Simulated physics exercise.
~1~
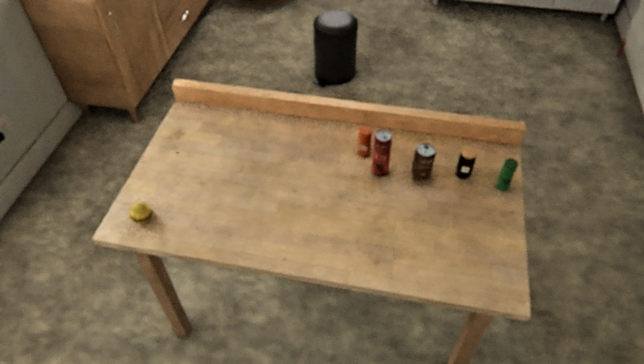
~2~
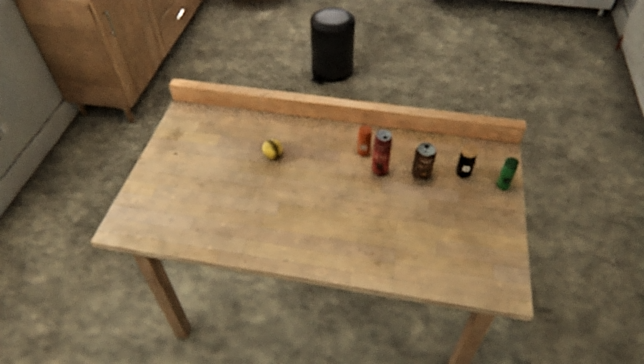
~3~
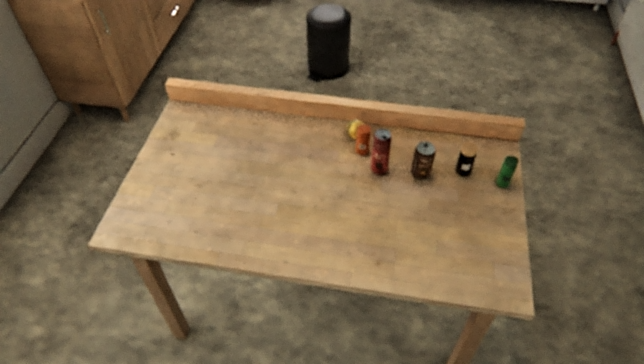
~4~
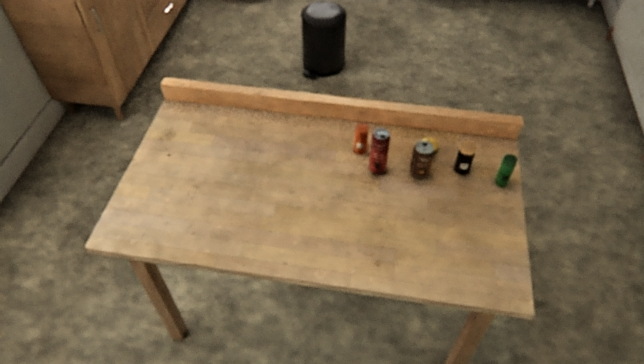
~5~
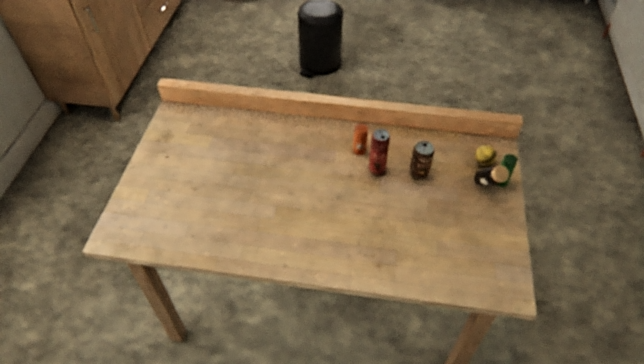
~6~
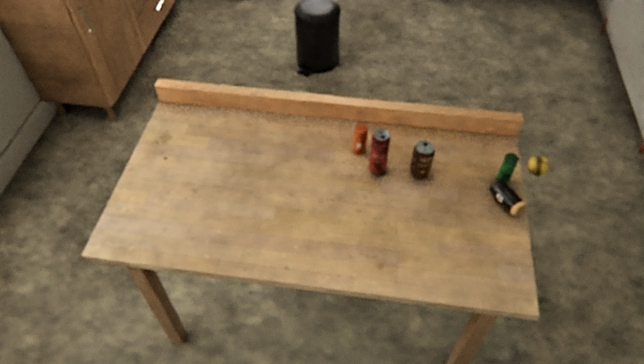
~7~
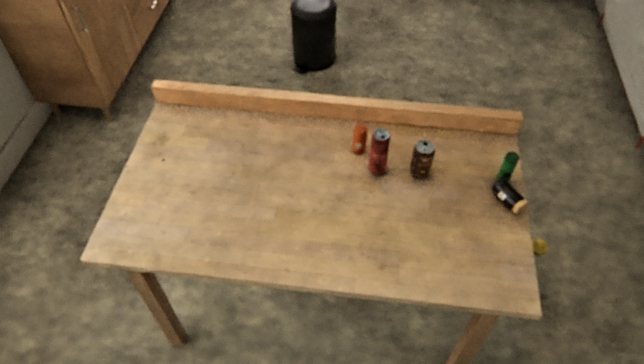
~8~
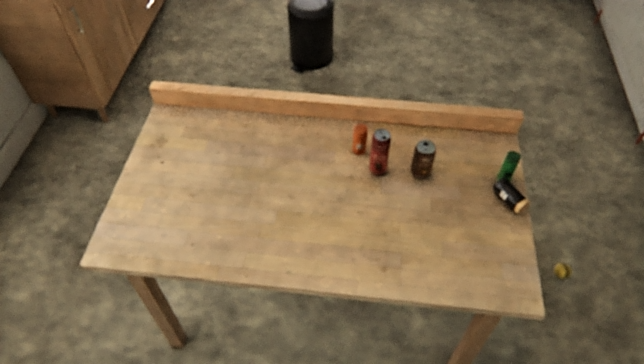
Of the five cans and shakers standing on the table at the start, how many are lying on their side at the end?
Only one of them is lying on its side at the end, the black shaker near the right edge of the table.
